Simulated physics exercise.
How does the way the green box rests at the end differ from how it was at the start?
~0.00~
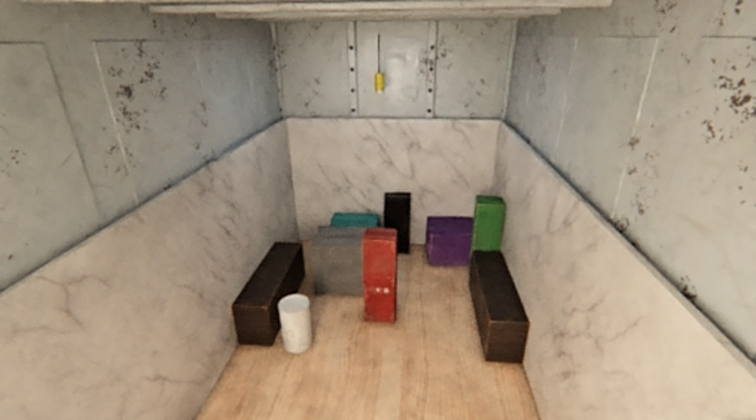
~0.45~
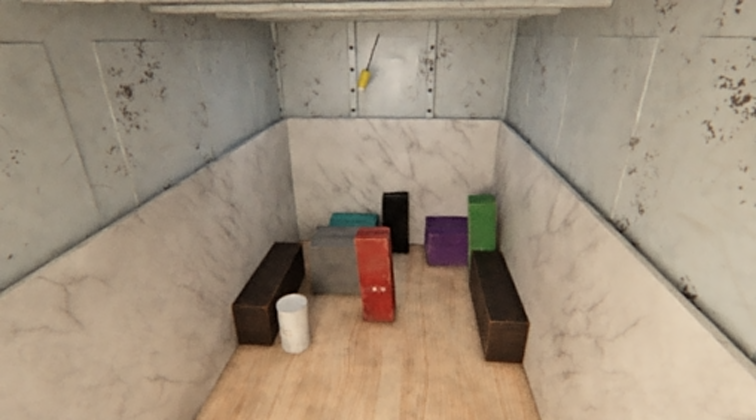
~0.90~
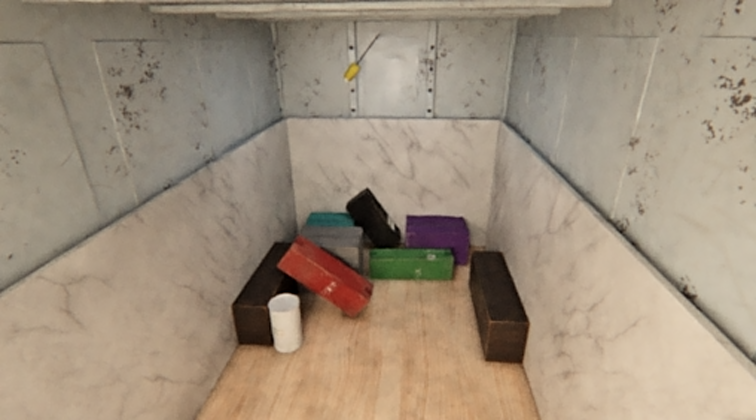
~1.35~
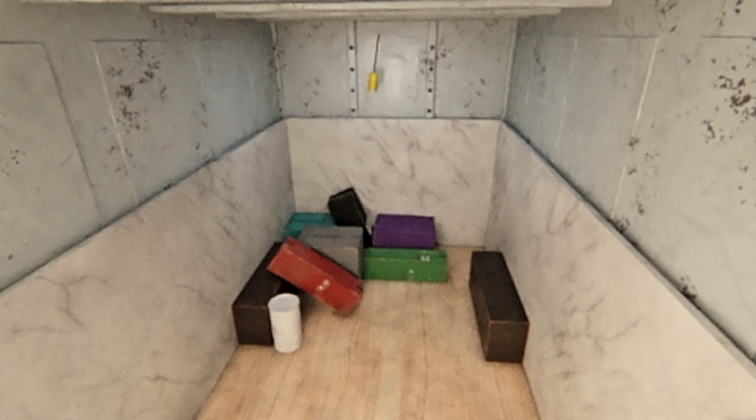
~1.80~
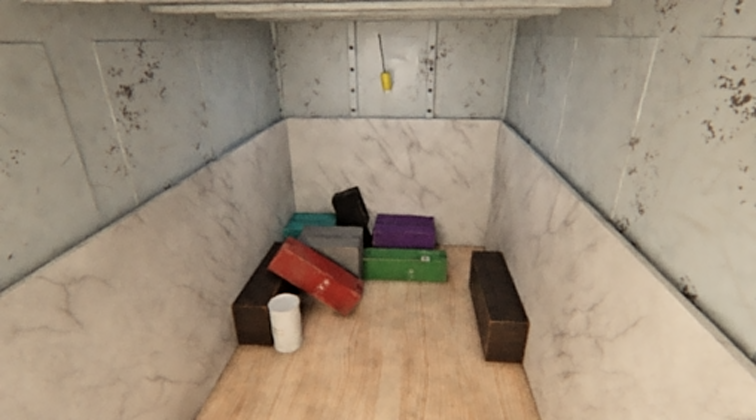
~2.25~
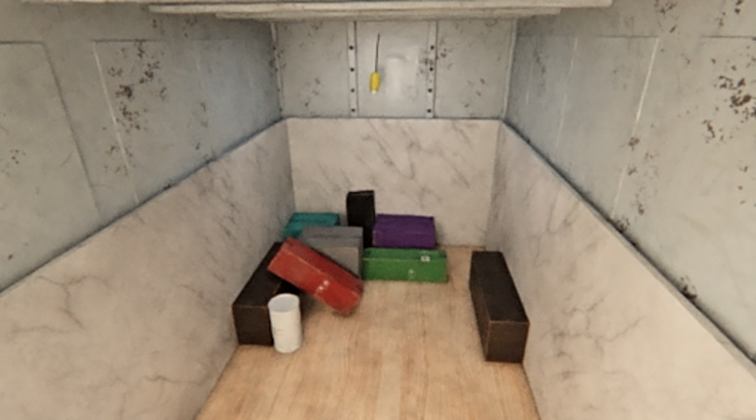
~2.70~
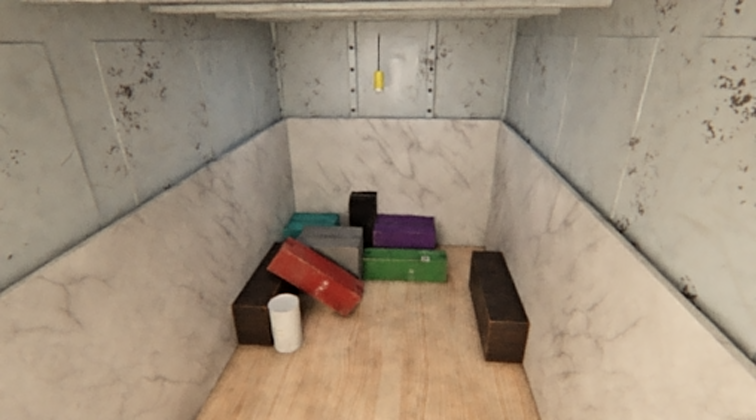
At the start the green box stands upright on the right, but by the end it is lying on its side on the floor, further to the left.
The load bay of a van is seen from the rear, looking towards the bulkhead, with a long dark wheel box along each side. A white canister stands at the front left, with grey and turquoise boxes behind it, upright red and black boxes near the middle, and a purple box and an upright green box to the right. A yellow object hanging at the back swings left as the boxes shift left, the green one toppling and the red and black ones tilting. The black box then rocks back upright. At the end, the green box lies on its side and the red box leans steeply at the left.
